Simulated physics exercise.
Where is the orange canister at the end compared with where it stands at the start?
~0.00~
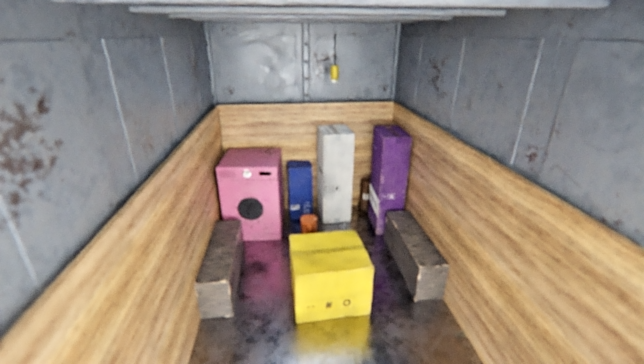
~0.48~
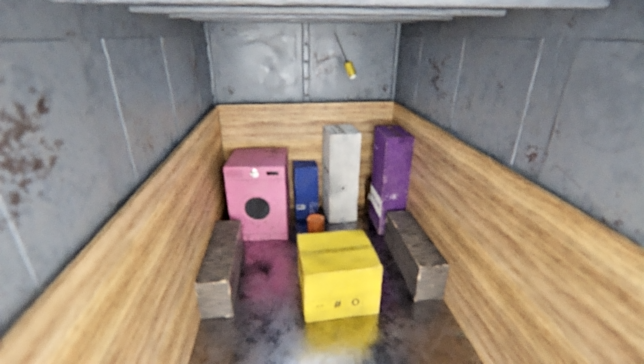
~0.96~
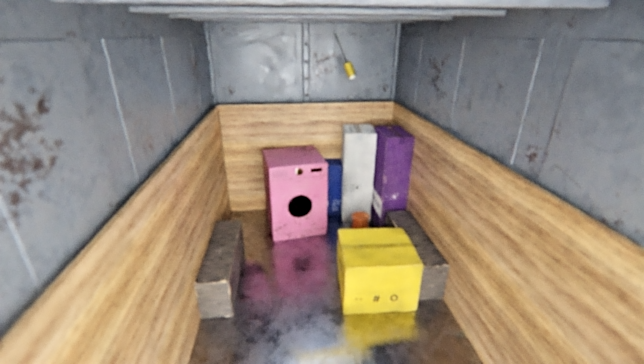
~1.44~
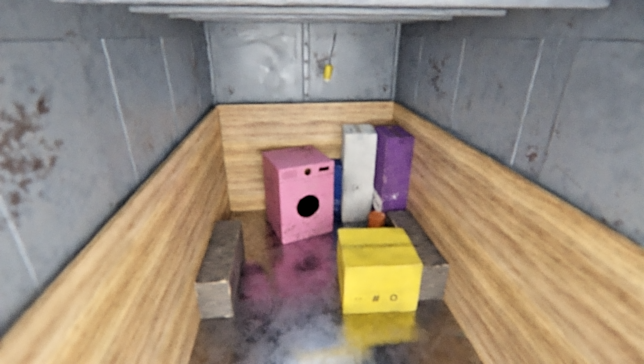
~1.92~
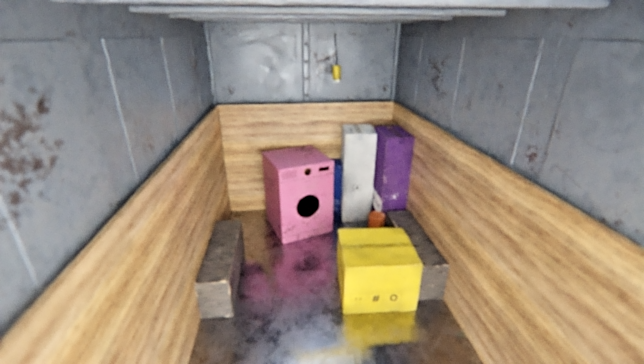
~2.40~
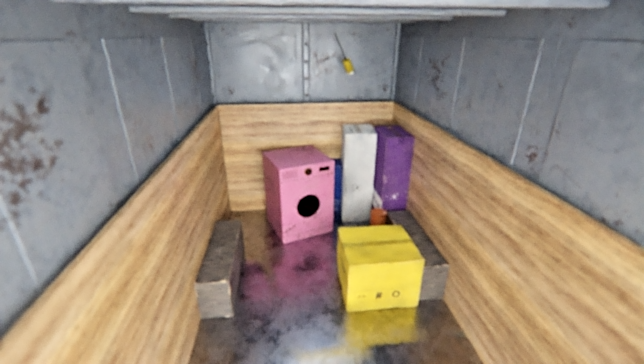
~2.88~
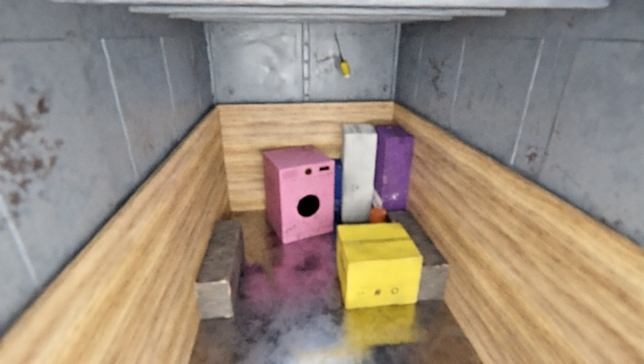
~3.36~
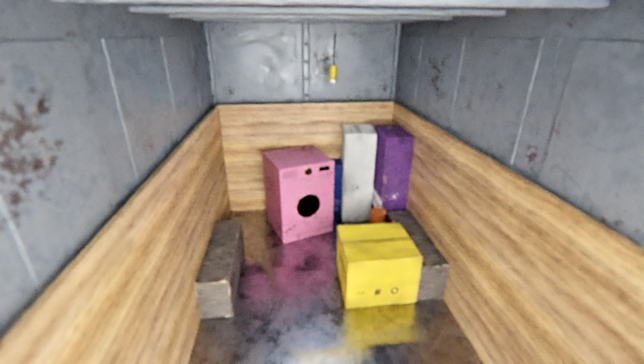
At the start it stands in front of the blue box, toward the left of the yellow box's back edge. At the end it is farther right and slightly farther back, in front of the purple box.
